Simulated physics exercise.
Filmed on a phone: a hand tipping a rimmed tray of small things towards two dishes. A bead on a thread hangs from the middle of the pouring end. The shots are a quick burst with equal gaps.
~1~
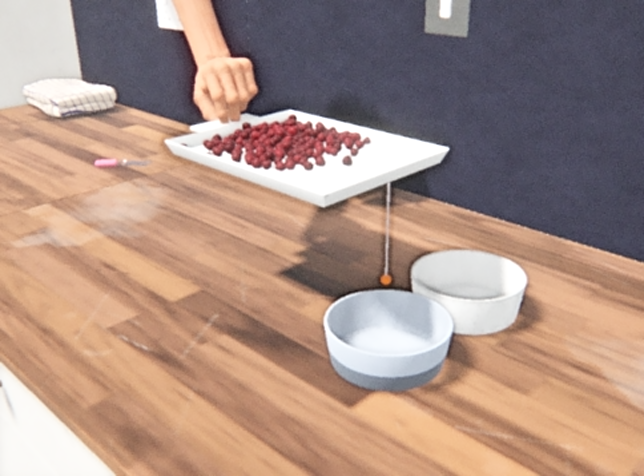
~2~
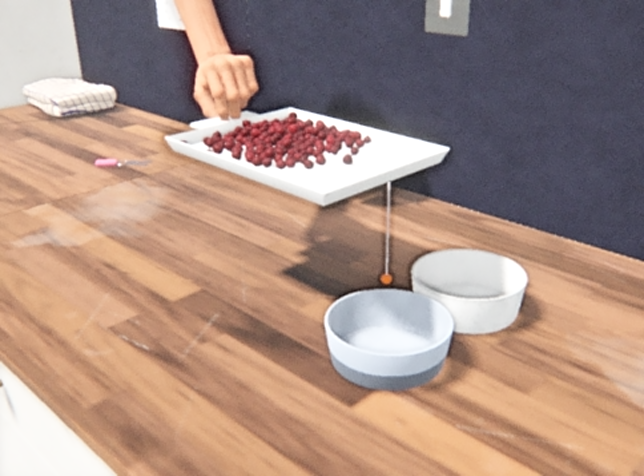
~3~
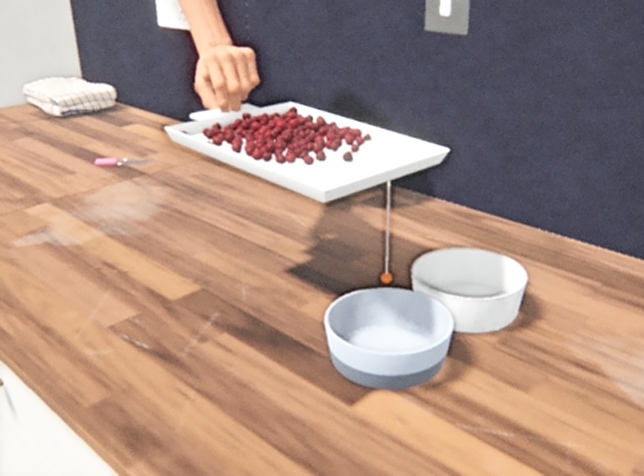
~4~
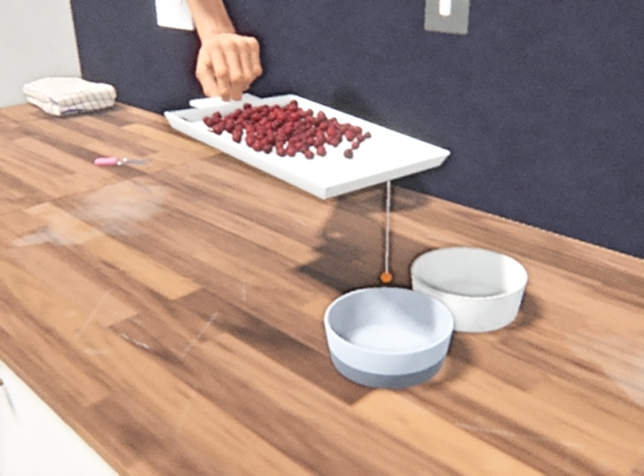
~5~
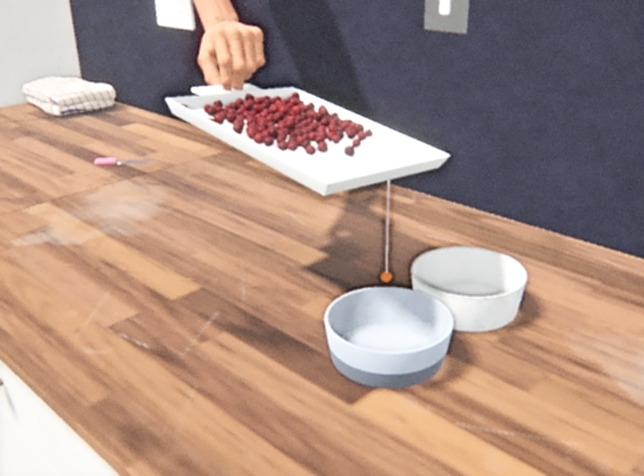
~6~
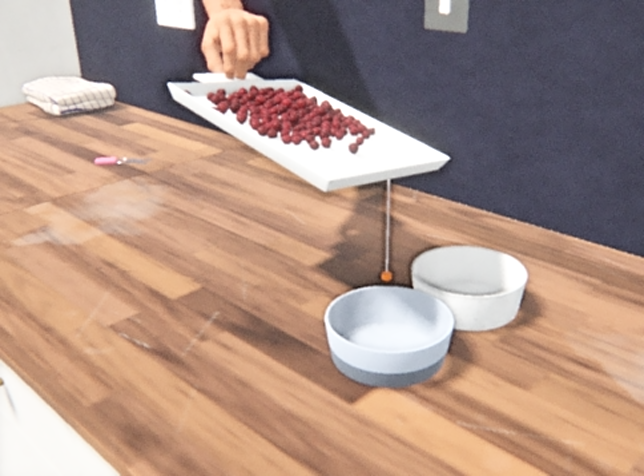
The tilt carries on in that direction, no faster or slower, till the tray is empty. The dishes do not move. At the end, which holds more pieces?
It favours the right dish.
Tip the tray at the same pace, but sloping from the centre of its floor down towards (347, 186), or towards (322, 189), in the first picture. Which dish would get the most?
The first try: The left-hand dish. The second: The left one.
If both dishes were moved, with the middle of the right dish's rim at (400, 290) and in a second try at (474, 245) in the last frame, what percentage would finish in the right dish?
In turn 20 and 50 in a hundred.
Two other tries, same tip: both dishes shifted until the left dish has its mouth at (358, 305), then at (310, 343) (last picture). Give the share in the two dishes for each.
The first gives 90 %, the second 20 %.
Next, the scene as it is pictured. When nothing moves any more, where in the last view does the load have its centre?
Roughly at (461, 292).
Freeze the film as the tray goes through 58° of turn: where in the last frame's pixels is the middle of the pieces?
Near (416, 158).
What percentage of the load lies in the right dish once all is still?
It comes to 90 per cent or so.
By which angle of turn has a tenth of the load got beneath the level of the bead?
Roughly 50°.
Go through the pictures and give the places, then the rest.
The first frame shows corners of the pouring end at (323, 191) and (440, 149), level; middle of the load at (285, 144), dried cherries; left dish at (438, 361); right dish at (515, 308); bead on its thread at (386, 280).
The second frame shows corners of the pouring end at (324, 190) and (441, 148), level; middle of the load at (285, 141).
The third frame shows corners of the pouring end at (324, 187) and (441, 149), tipped barely, lowest at the right corner; middle of the load at (285, 136).
The fourth frame shows corners of the pouring end at (325, 183) and (441, 152), tipped a little, lowest at the right corner; middle of the load at (286, 129).
The fifth frame shows corners of the pouring end at (327, 180) and (441, 154), tipped a little, lowest at the right corner; middle of the load at (287, 122).
The sixth frame shows corners of the pouring end at (329, 176) and (441, 156), tipped a little, lowest at the right corner; middle of the load at (290, 115); left dish at (439, 357); right dish at (516, 303).
Soon after the last picture, tray tipped steeply; about two thirds on the tray; about a quarter in the right dish; a stray few outside both; a small part in the air.
A little later, tray tipped right over; most in the right dish; a small part outside both; a stray few in the air.
Later still, tray tipped past a quarter turn; nearly all in the right dish; a small part outside both.
At rest, tray tipped past a quarter turn; none in the left dish; nearly all in the right dish; a small part outside both.
